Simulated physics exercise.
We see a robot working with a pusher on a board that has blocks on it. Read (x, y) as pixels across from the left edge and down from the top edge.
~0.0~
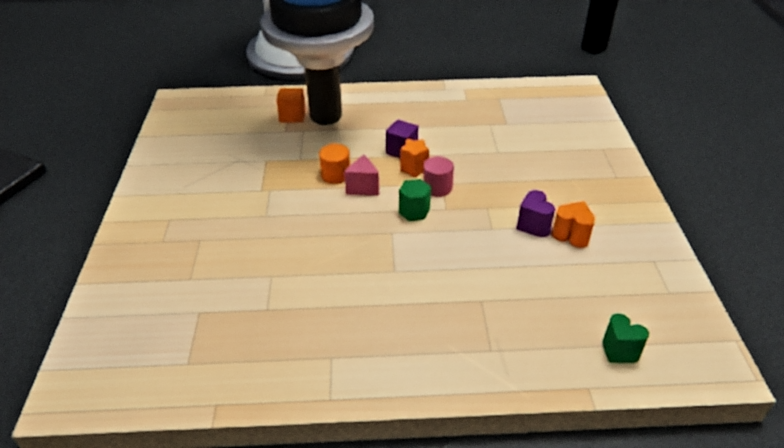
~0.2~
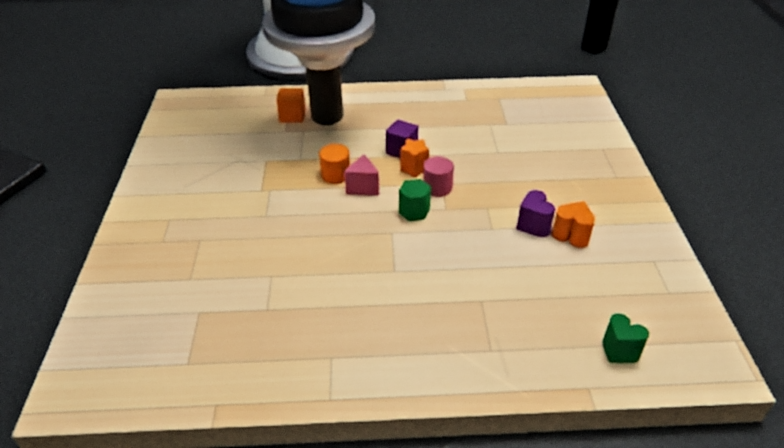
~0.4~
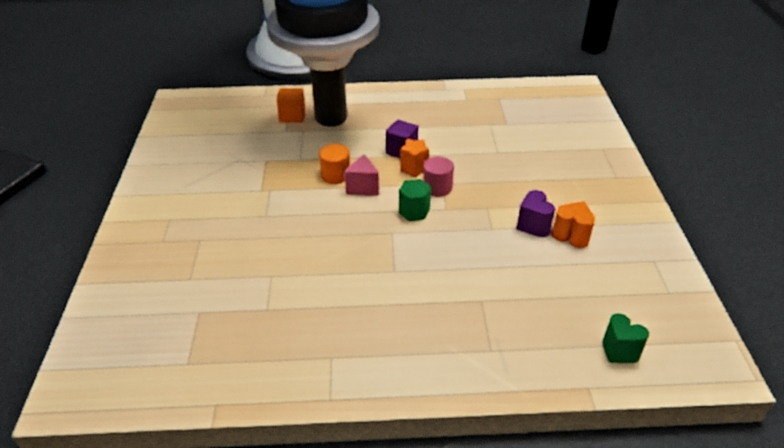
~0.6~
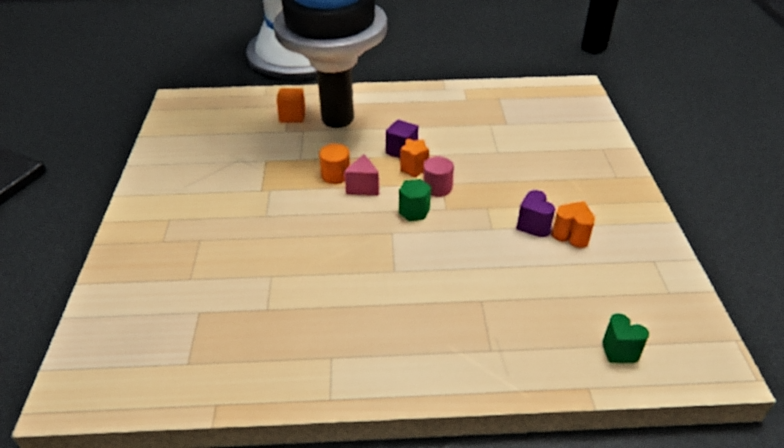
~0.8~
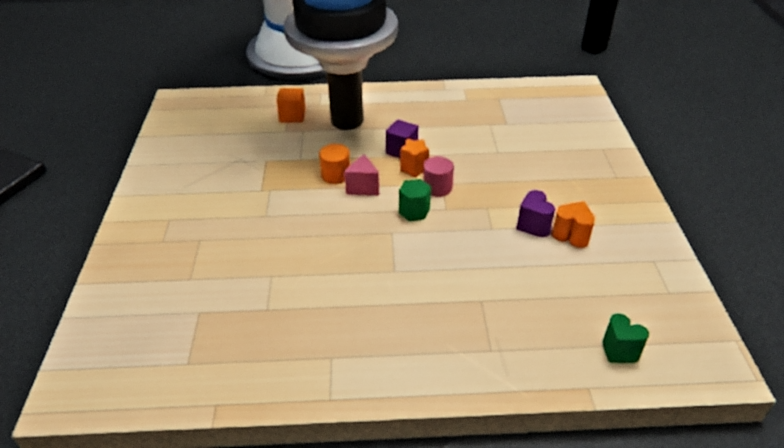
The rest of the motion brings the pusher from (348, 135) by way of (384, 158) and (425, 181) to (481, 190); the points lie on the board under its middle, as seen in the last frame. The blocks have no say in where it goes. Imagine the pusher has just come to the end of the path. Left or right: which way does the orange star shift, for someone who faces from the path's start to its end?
Leftward.
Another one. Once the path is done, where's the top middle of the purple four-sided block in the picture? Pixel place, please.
The purple four-sided block ends near (420, 131).
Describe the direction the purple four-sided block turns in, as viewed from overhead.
It is turned anticlockwise.
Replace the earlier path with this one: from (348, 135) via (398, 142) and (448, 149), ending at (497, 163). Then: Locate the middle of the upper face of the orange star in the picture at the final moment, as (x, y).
At roughly (424, 156).
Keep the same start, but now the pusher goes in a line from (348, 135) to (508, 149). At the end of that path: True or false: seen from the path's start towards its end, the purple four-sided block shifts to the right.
My answer: True.
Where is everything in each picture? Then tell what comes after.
The first frame shows pusher's lower end at (326, 117); purple four-sided block at (402, 128); green six-sided block at (415, 188); orange star at (415, 146); pink round block at (439, 165).
The second frame shows pusher at (328, 118); blocks still.
The third frame shows pusher at (331, 119); blocks still.
The fourth frame shows pusher at (338, 120); blocks still.
The fifth frame shows pusher at (348, 122); purple four-sided block at (402, 128); green six-sided block at (415, 188); orange star at (415, 146); pink round block at (439, 165).
What follows on the original path. One third of the way, pusher at (383, 144); purple four-sided block at (413, 130), turned 40° anticlockwise.
Two thirds of the way, pusher at (426, 167); purple four-sided block at (420, 131), turned 70° anticlockwise; orange star at (455, 165); pink round block at (471, 179).
At the end, pusher at (482, 176); purple four-sided block at (420, 131), turned 70° anticlockwise; green six-sided block still; orange star at (513, 173); pink round block at (509, 192).
